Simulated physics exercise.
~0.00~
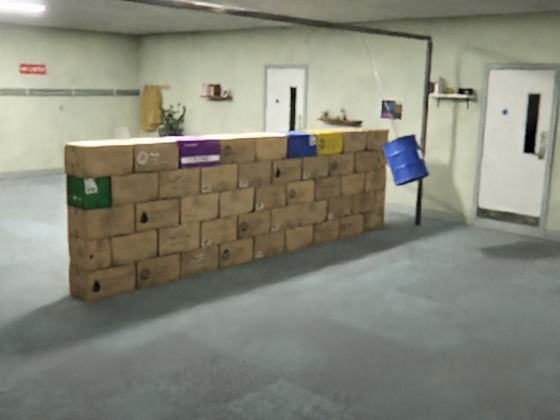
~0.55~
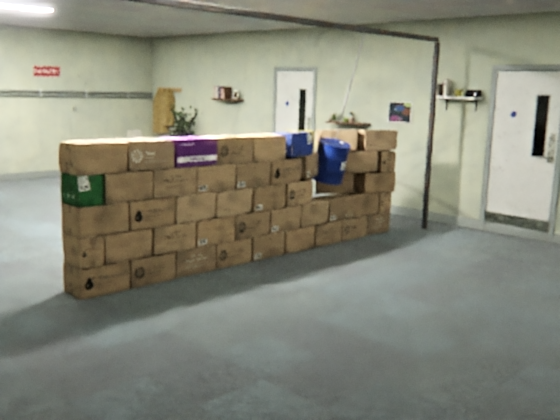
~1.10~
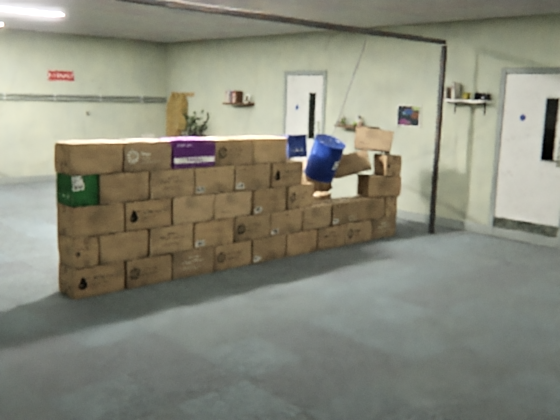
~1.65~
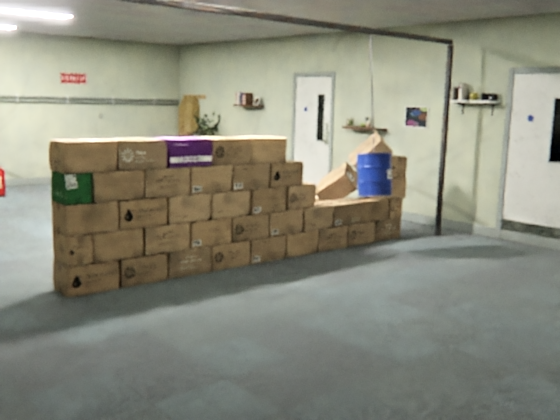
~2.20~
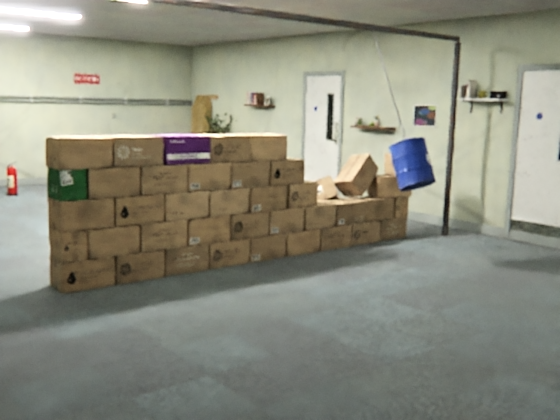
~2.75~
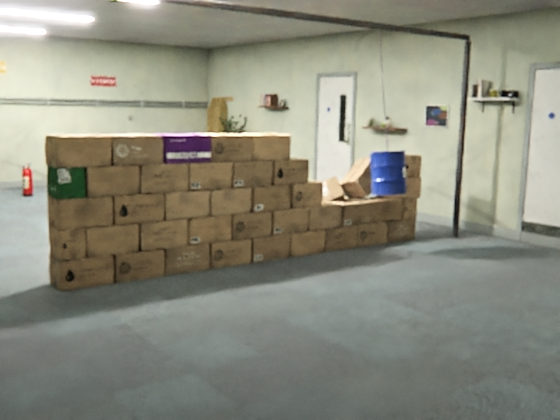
Blue drum swinging into a wall of stacked cartons, knocking down its upper right end while the rest stays standing.
